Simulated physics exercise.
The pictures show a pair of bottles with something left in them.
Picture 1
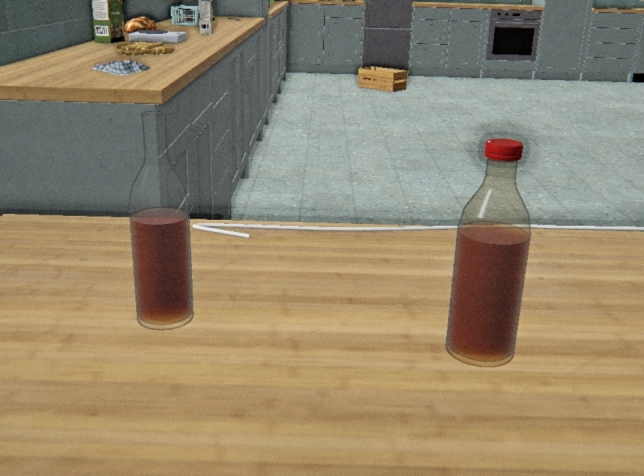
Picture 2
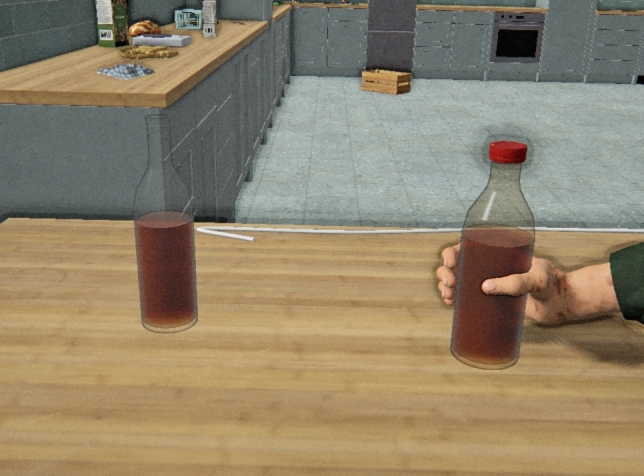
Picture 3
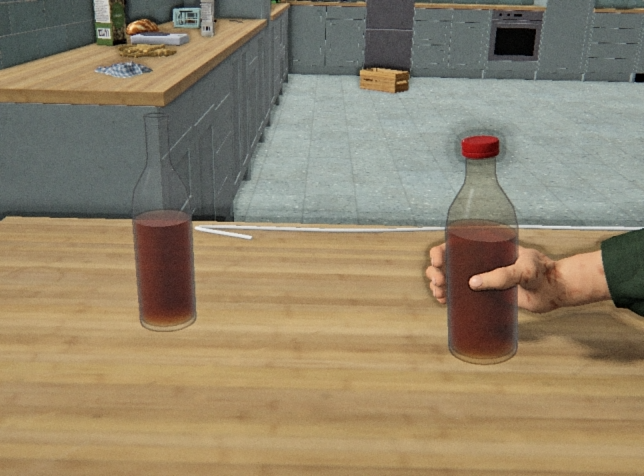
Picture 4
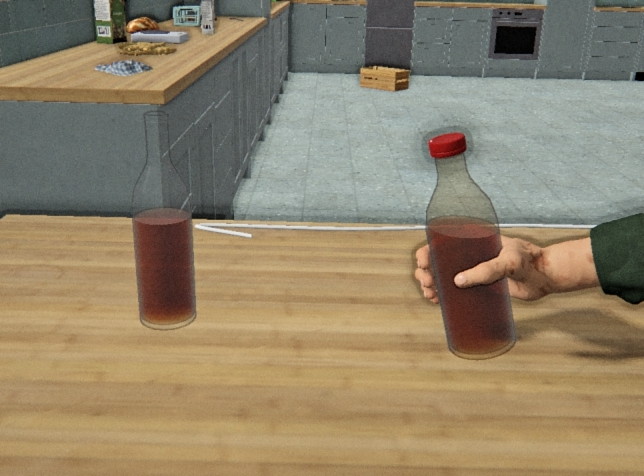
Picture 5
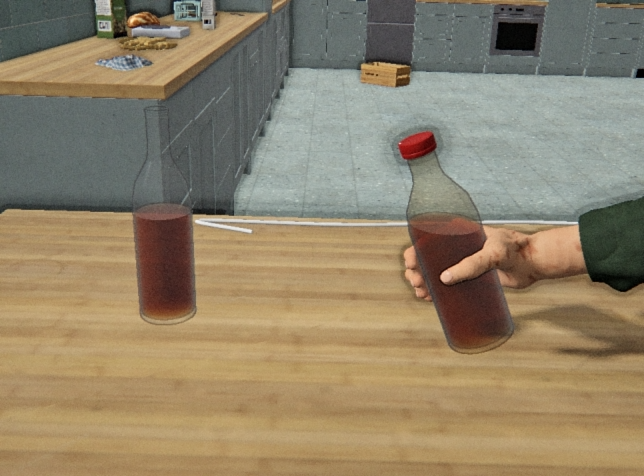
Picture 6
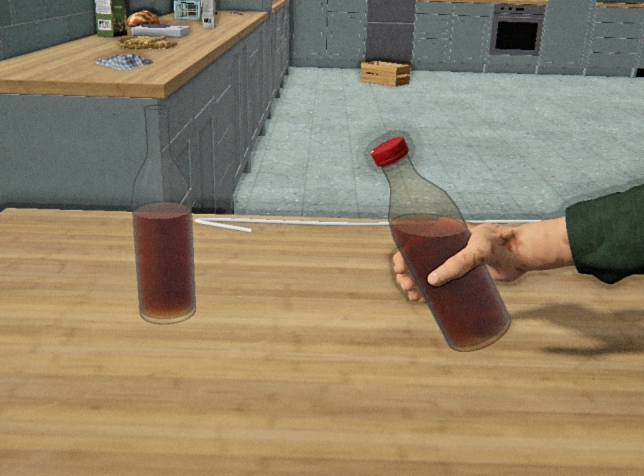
The footage shows two clear bottles of dark red liquid on a wooden surface in a kitchen, the left one open and the right one red-capped, as a hand grasps the right bottle and tilts it leftward.
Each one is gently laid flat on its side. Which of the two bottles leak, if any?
Left: Leaks; right: No leak.
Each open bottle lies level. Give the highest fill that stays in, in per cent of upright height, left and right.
Around 22 percent for the first, 22 percent for the second.
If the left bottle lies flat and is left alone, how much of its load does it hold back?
By my reckoning, something like 45 per cent.
Soon after, the right bottle is nearly down; right bottle, nothing comes out.
Later, the right bottle lies flat; right bottle, nothing comes out.
In the end, both lie flat; right bottle, nothing comes out; left bottle, it is running out of the neck.
